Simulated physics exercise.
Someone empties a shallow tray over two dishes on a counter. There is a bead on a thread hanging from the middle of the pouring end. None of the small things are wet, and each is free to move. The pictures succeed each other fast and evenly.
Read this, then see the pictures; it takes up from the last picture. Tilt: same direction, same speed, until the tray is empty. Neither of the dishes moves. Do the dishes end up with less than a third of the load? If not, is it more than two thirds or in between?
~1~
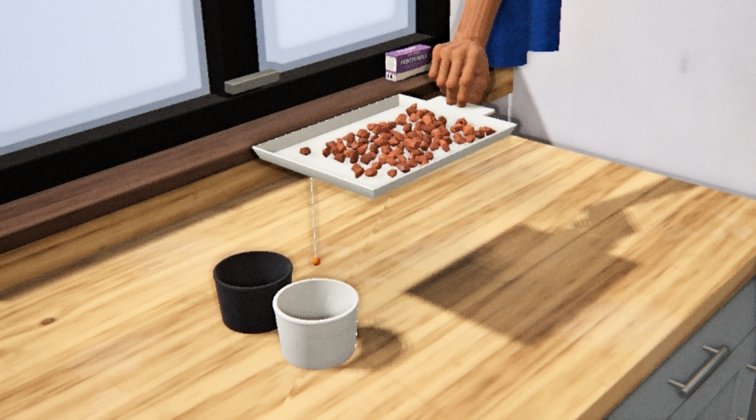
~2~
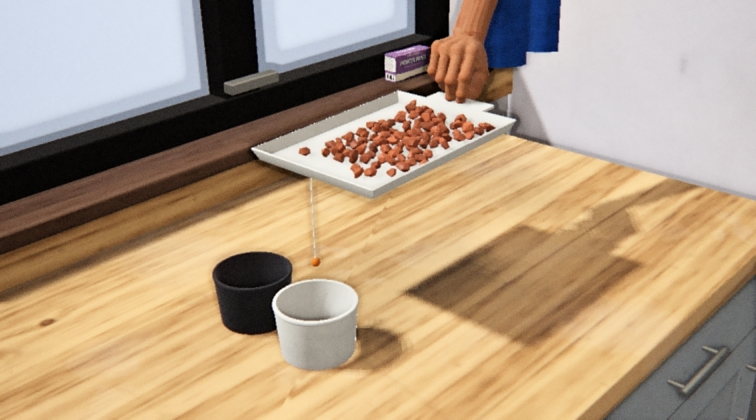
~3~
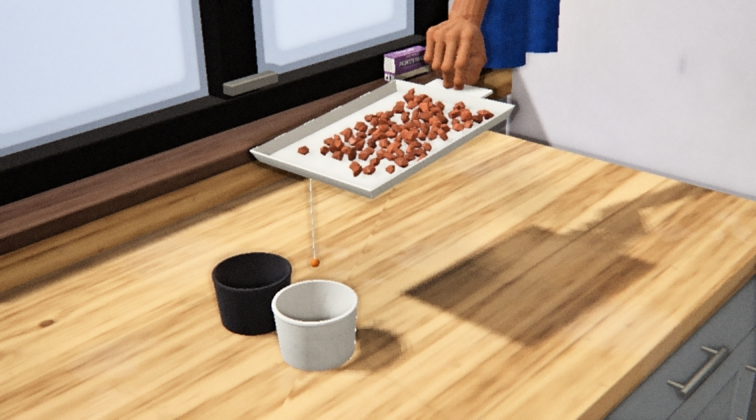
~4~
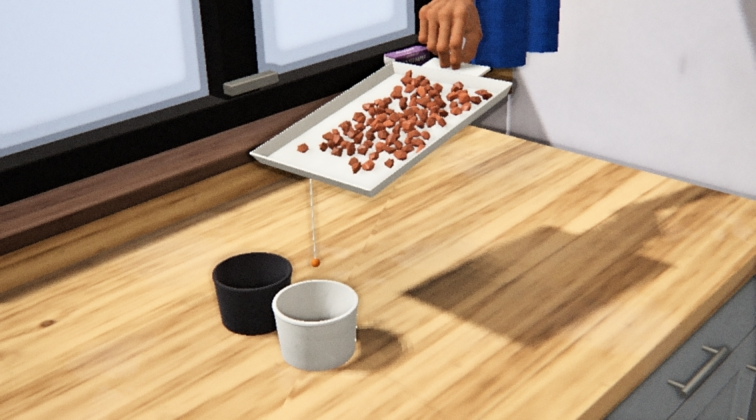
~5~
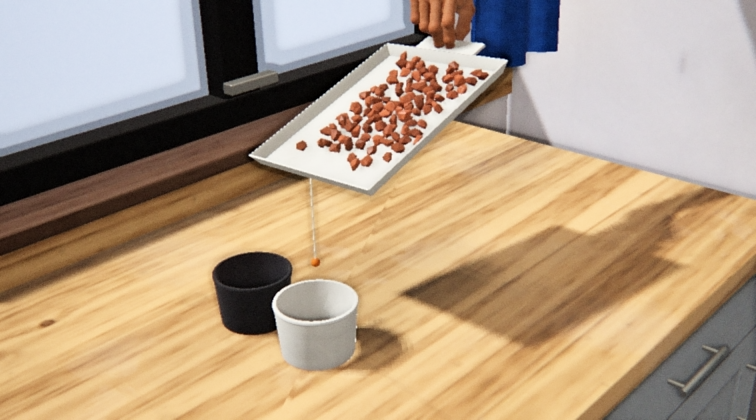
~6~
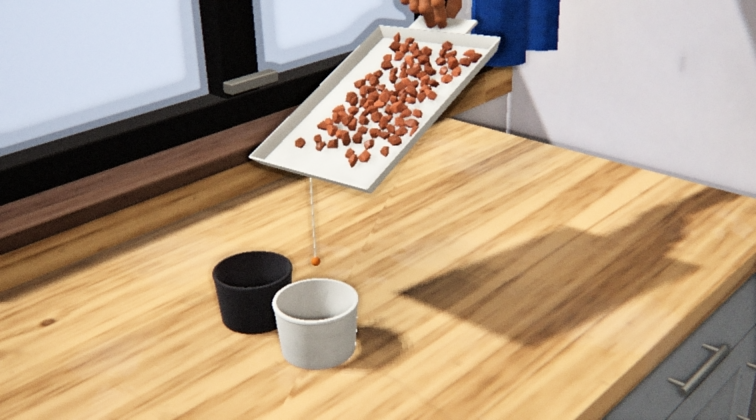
No, in between.
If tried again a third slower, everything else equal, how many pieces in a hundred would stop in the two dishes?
About 80 %.
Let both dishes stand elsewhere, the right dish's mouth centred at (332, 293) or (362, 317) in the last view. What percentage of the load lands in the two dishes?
Trial 1 around 20 percent, trial 2 around 20 percent.
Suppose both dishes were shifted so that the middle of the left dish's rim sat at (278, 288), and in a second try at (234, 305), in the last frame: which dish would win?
First place: The left-hand one. Second place: The left-hand one.
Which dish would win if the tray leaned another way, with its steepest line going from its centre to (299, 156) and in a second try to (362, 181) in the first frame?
Try one: Left-side dish; try two: Right-side dish.
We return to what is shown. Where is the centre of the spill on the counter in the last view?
(212, 365), about.
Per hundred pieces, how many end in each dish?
The left dish holds 30 % and the right dish holds 20 %.
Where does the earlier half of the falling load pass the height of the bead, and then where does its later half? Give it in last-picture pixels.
(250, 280) first, (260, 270) later.
Soon after the last picture, tray tipped steeply; most on the tray; about a quarter in the air.
A little later, tray tipped past a quarter turn; a small part in the right dish; about a quarter in the left dish; about half outside both; a stray few in the air.
Later still, tray tipped past a quarter turn; a small part in the right dish; about a quarter in the left dish; about half outside both.
At rest, tray tipped past a quarter turn; a small part in the right dish; about a quarter in the left dish; about half outside both.
